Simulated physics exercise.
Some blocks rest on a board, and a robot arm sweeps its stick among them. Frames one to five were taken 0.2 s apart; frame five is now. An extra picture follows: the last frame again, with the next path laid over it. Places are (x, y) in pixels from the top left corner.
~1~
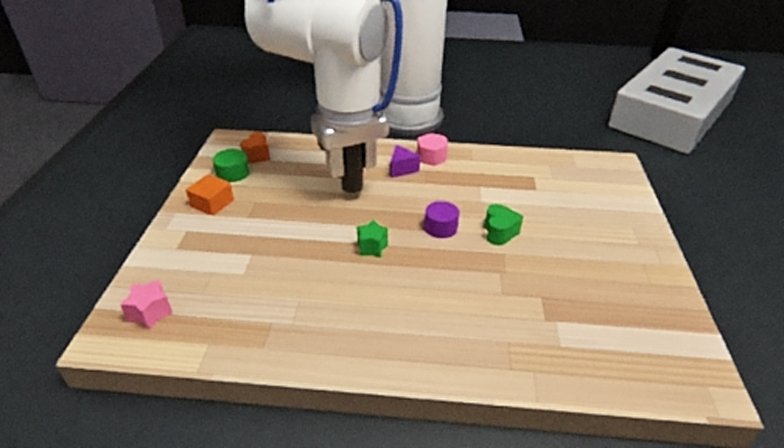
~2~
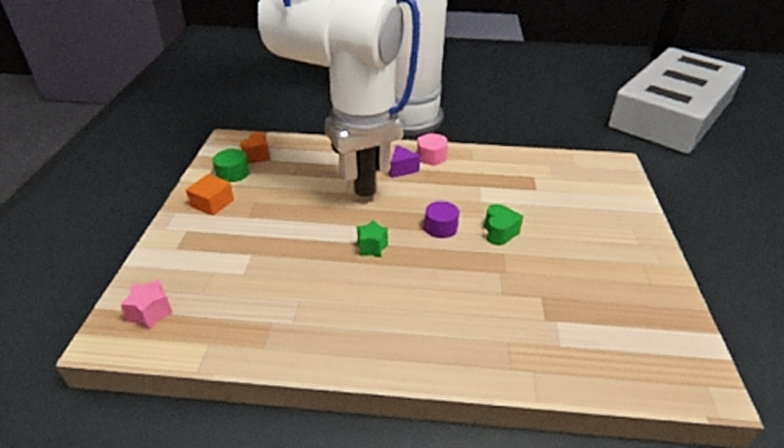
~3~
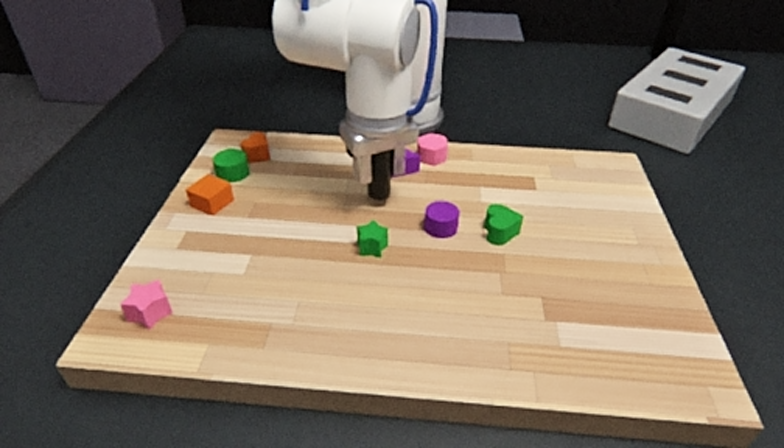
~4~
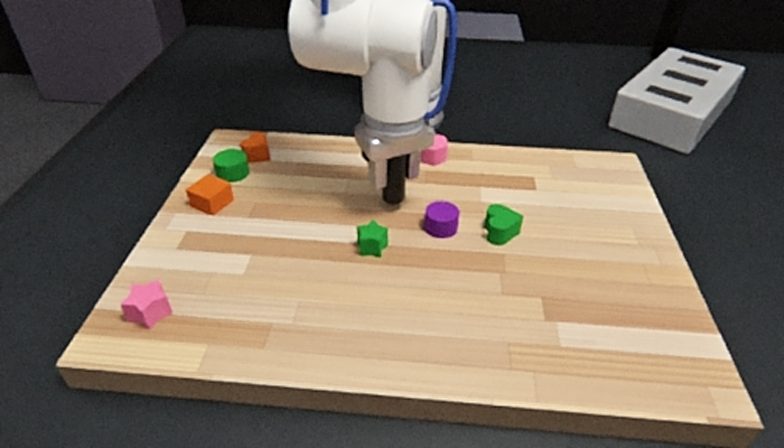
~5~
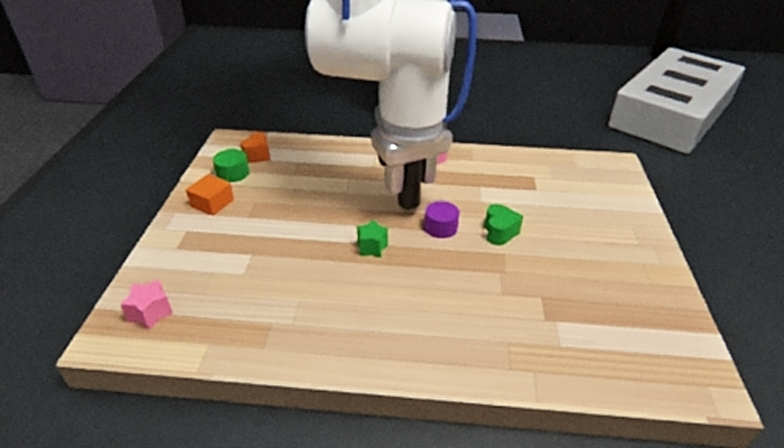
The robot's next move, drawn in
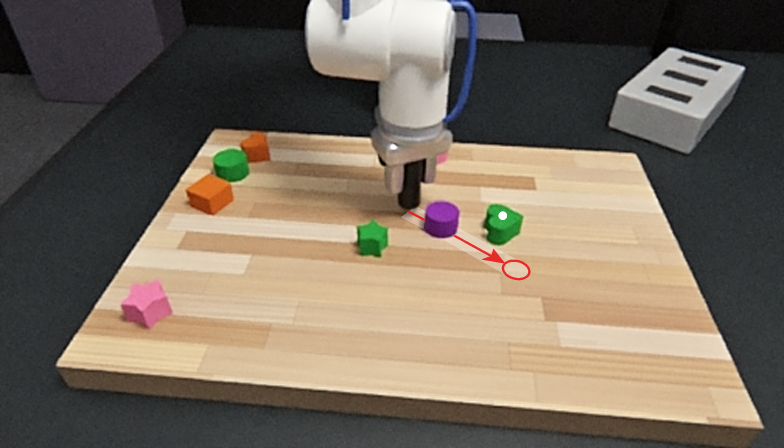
White robot arm sliding its dark stick slowly rightward over a wooden board, passing behind a green star while coloured blocks stay still.
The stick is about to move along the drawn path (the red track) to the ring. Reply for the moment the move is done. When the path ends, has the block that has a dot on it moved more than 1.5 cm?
Final answer: No.
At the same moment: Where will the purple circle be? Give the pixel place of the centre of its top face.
Around pixel (553, 260).
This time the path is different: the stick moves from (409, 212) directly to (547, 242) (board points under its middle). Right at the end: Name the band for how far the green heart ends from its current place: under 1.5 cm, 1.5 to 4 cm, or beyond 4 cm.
The shift is above 4 cm.
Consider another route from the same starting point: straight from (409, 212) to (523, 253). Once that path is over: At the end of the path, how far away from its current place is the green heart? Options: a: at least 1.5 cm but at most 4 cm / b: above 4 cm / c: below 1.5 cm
a (at least 1.5 cm but at most 4 cm)
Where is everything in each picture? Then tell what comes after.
Stick tip at (352, 187); block tops, green star block at (372, 230); purple circle at (443, 211); green heart at (503, 216), in the first picture.
Stick at (365, 190); blocks unchanged, in the second picture.
Stick at (379, 194); blocks unchanged, in the third picture.
Stick at (394, 198); blocks unchanged, in the fourth picture.
Stick at (409, 203); green star block at (372, 230); purple circle at (443, 211); green heart at (503, 216), in the fifth picture.
Path on the board, straight from (409, 212) to (516, 270); the dot is on the green heart.
The first path, step by step. One third of the way, stick at (443, 220); purple circle at (470, 224).
Two thirds of the way, stick at (479, 239); purple circle at (509, 243); green heart at (509, 217), turned 30° anticlockwise.
At the end, stick at (518, 261); green star block in place; purple circle at (553, 260); green heart at (509, 217), turned 30° anticlockwise.
